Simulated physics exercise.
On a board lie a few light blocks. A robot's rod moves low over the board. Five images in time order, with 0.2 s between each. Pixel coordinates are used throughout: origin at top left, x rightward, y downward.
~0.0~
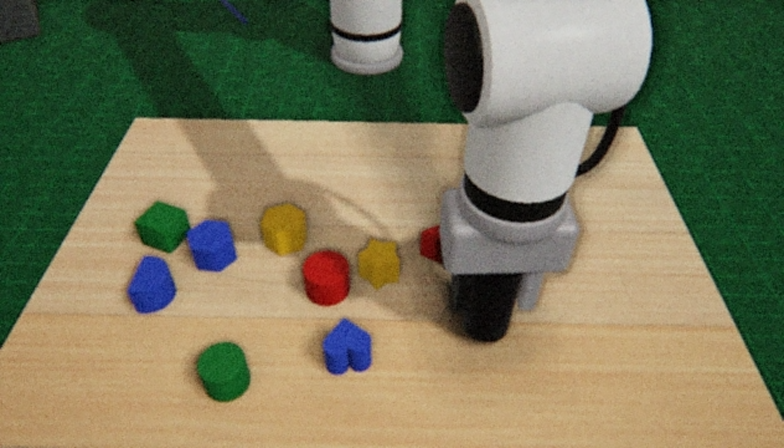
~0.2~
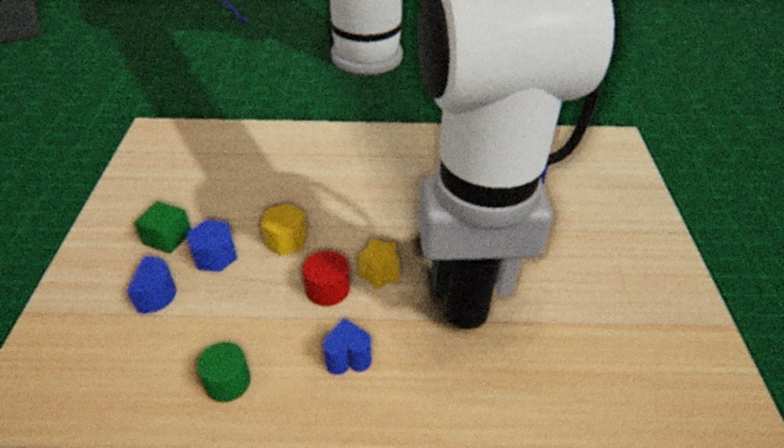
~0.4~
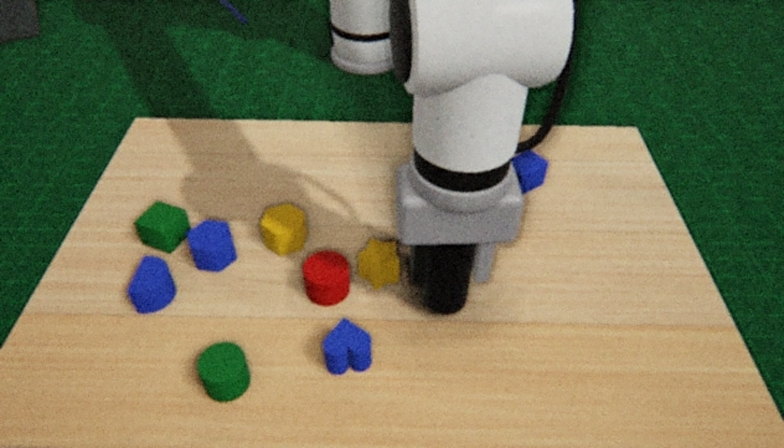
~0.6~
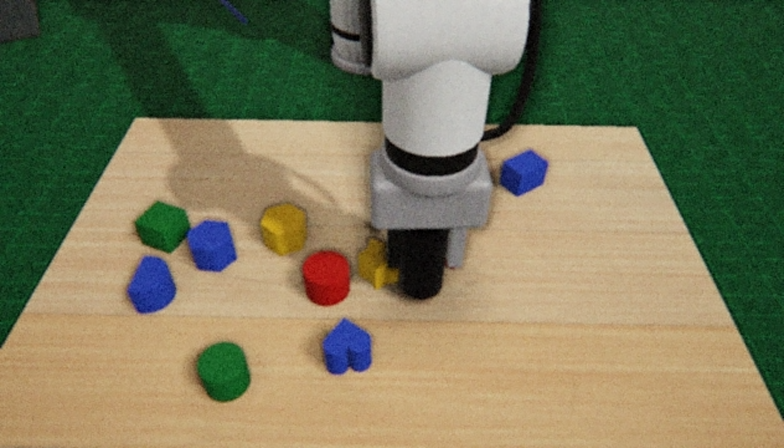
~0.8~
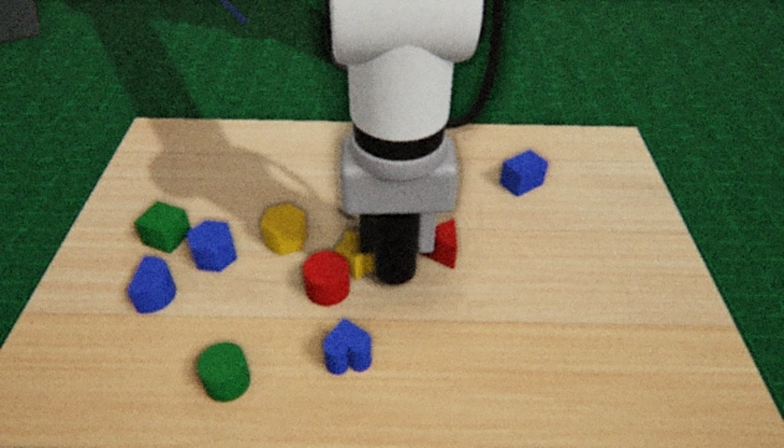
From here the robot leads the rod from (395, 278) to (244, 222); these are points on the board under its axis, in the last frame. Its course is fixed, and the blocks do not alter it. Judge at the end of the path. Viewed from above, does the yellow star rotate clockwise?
My answer is no.
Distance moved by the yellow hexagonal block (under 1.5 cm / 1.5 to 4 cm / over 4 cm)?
The best fit is over 4 cm.
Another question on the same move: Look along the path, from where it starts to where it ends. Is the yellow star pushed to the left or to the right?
To the left.
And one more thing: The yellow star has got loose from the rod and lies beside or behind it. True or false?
That statement is not accurate.
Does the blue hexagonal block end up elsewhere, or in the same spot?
Displaced, by a centimetre or more.
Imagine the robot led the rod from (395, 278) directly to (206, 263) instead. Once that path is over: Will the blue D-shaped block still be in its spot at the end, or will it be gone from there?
It sits in its place.
On the path given first. One third of the way, rod (342, 249); yellow hexagonal block (273, 214); yellow star (307, 228), turned 40° anticlockwise.
Two thirds of the way, rod (291, 231); yellow hexagonal block (229, 201), turned 40° clockwise; yellow star (254, 216), turned 55° anticlockwise.
At the end, rod (243, 214); blue hexagonal block (199, 235), turned 35° anticlockwise; yellow hexagonal block (179, 189), turned 35° clockwise; red disc in place; yellow star (205, 202), turned 60° anticlockwise.
